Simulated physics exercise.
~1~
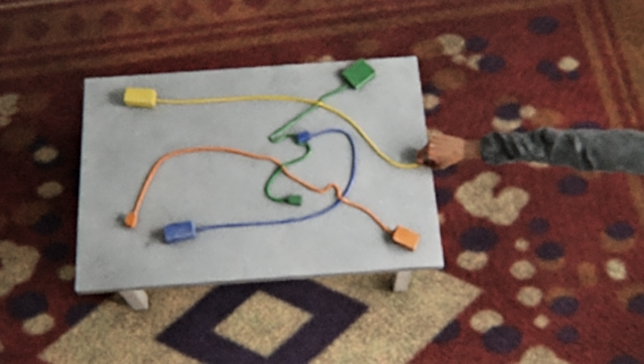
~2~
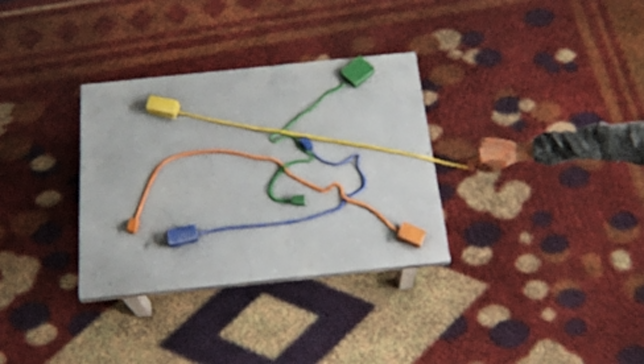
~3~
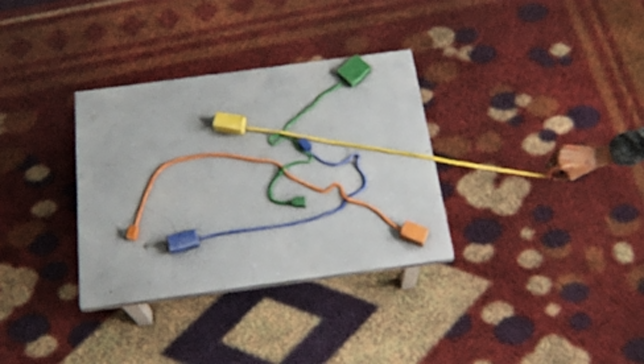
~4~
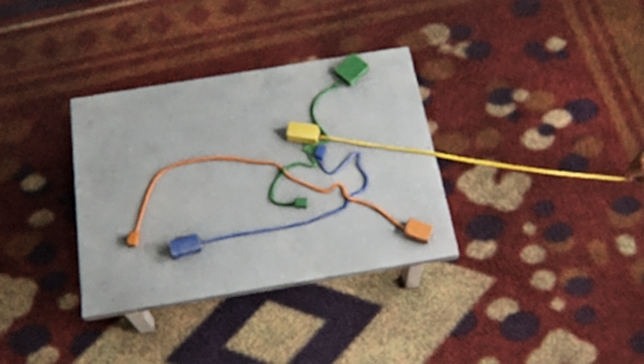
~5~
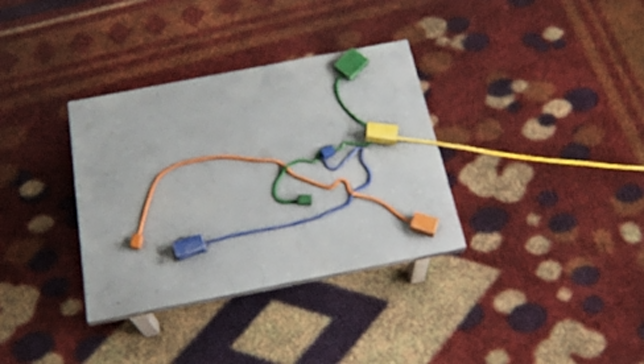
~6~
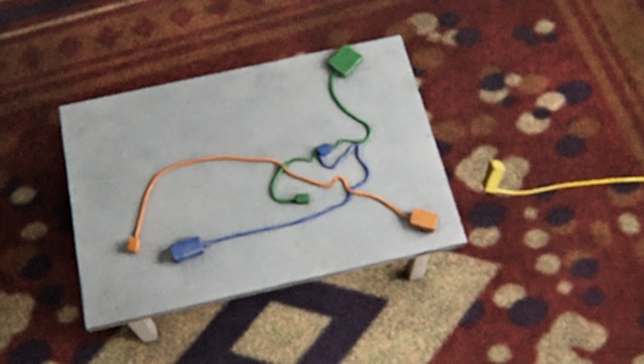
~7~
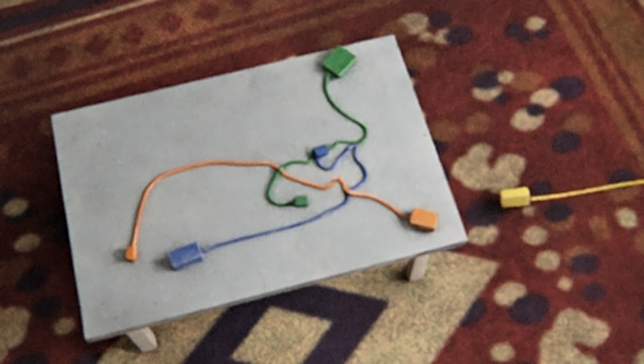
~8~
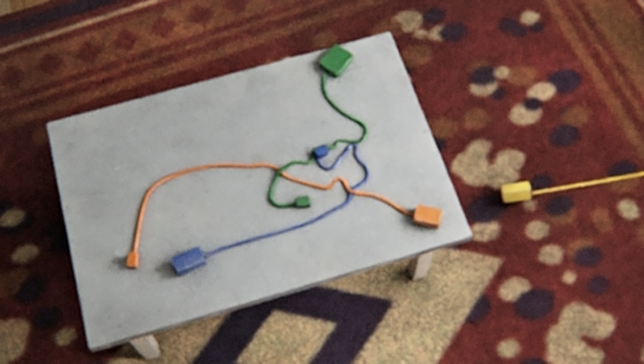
Yellow lead pulled rightward by a hand, dragging its charger across the grey table and off the edge, leaving three tangled leads behind.
